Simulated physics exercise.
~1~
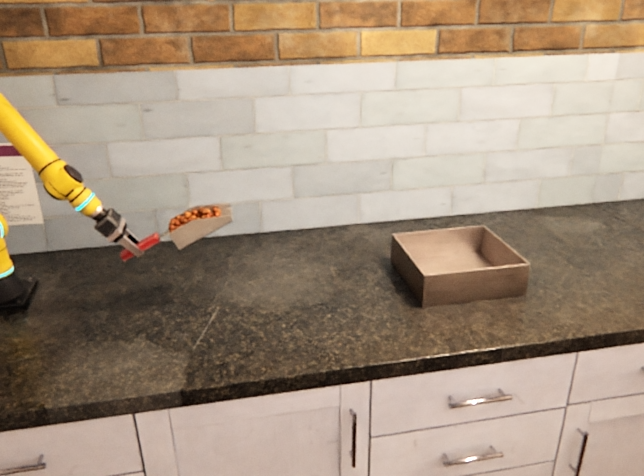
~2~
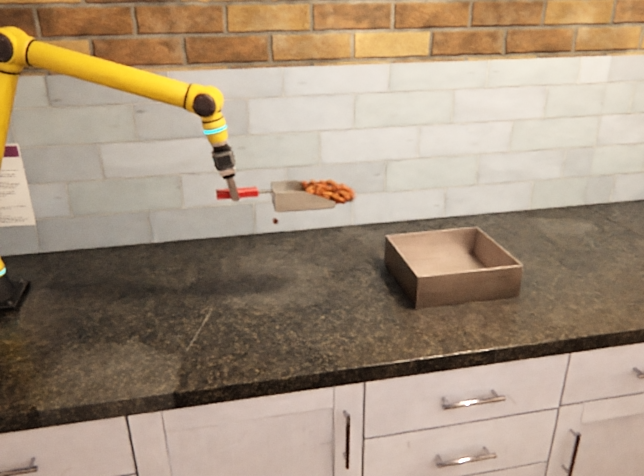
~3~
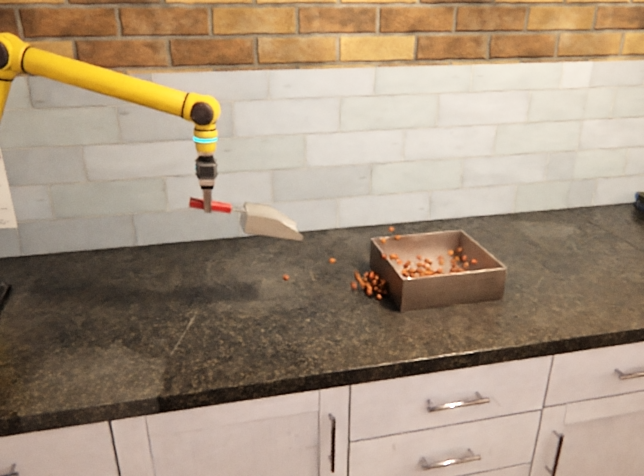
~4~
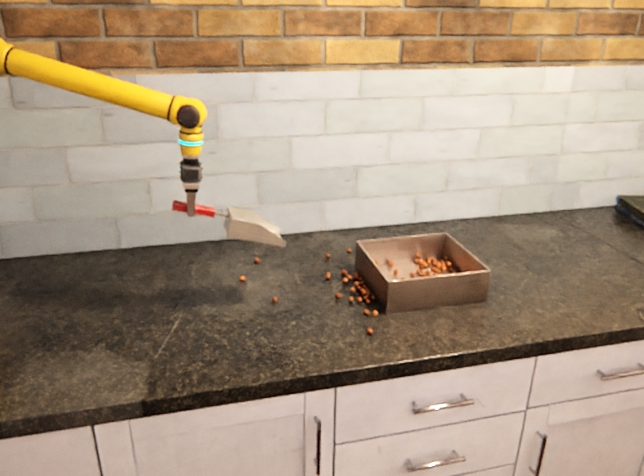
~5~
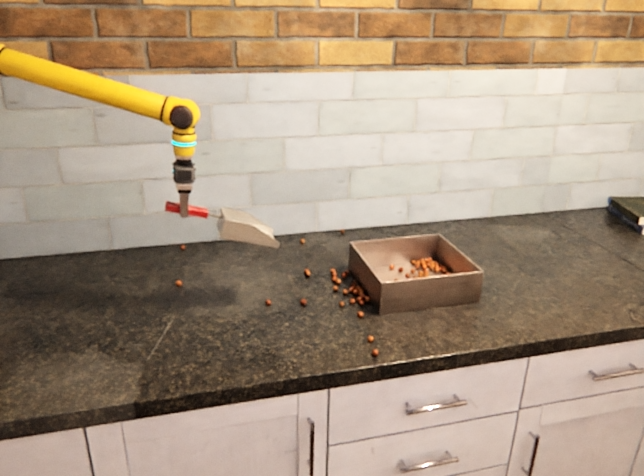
Scoop of hazelnuts held by a yellow robot arm moving right and tipping forward, spilling most into a box, others scattering across the counter.
